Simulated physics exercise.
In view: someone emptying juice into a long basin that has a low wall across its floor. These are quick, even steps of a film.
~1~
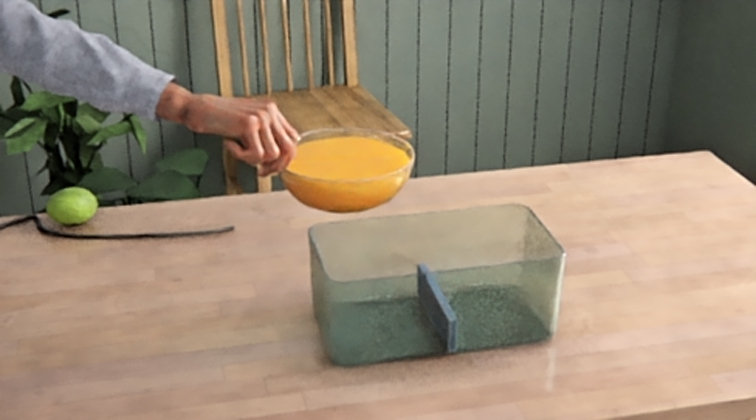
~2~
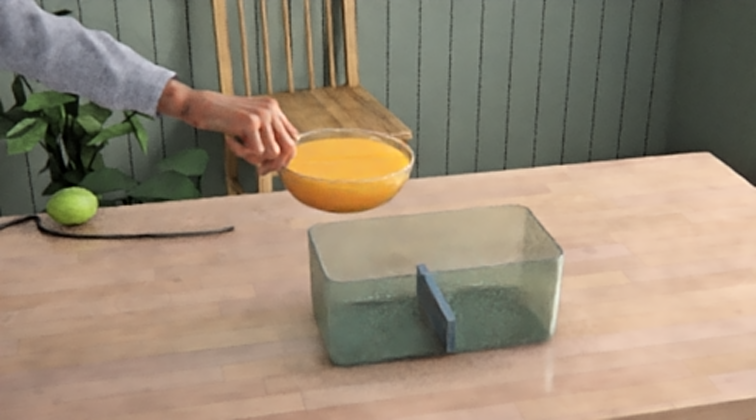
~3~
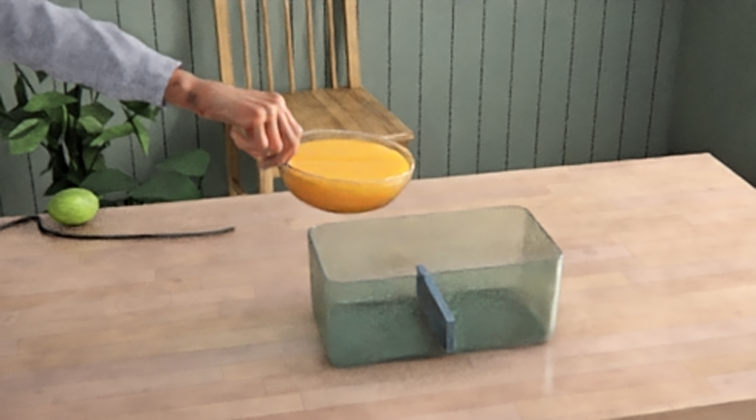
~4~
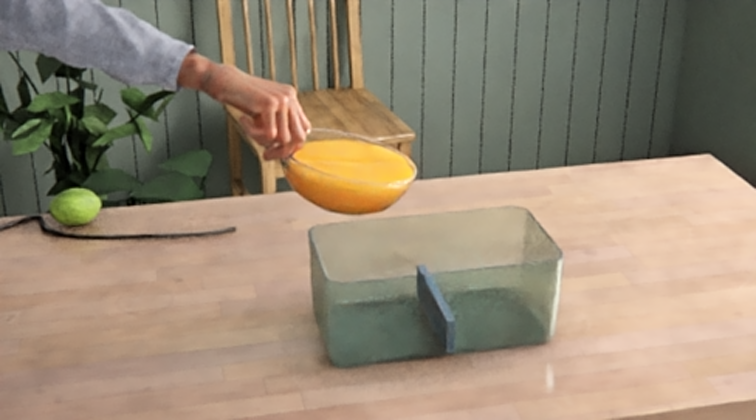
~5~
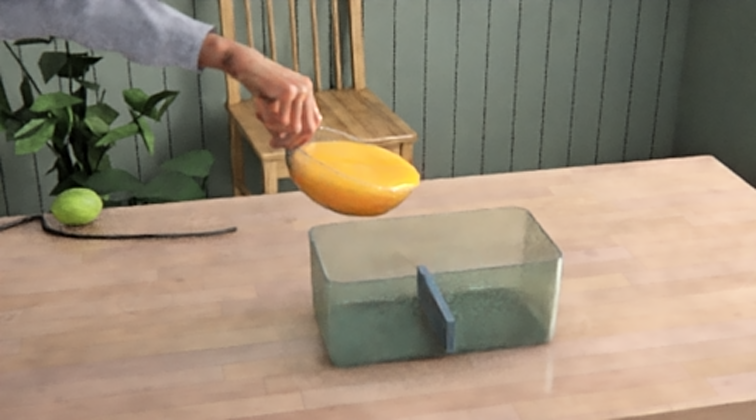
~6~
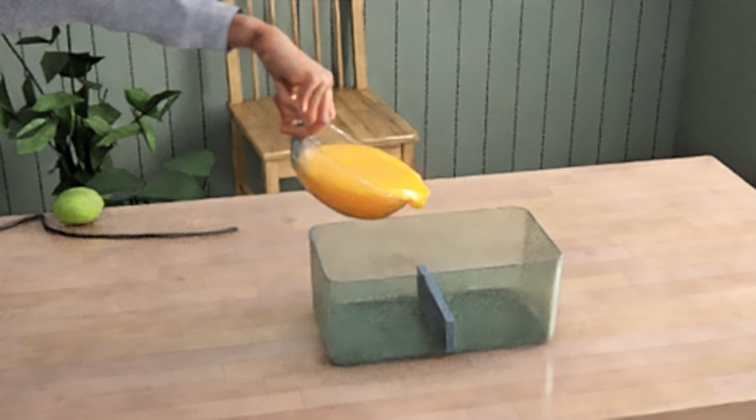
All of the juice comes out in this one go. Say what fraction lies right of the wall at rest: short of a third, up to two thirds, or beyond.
In the end between a third and two thirds is right of the wall.
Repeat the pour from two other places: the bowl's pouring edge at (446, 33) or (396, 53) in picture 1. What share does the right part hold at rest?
In turn 70 and 60 in a hundred.
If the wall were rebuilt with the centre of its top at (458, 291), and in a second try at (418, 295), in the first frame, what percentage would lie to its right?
Roughly 20 per cent, and 70 per cent.
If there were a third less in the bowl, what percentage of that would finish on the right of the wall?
About 45 per cent.
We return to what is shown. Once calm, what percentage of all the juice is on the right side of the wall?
Some 55 per cent.
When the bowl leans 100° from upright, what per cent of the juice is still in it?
About 0 per cent.
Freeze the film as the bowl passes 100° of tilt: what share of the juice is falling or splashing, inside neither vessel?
Close to 5 per cent.
A moment on, the bowl is tipped right over and 2 per cent is still to pour, 35 is left of the wall and 56 right of it.
Next, the bowl is tipped right over and 0 per cent is still to pour, 43 is left of the wall and 52 right of it.
Then the bowl is tipped right over and 0 per cent is still to pour, 46 is left of the wall and 53 right of it.
Later the bowl is tipped right over and 0 per cent is still to pour, 46 is left of the wall and 53 right of it.
Finally, 46 per cent lies left of the wall, 52 right of it and 1 outside.
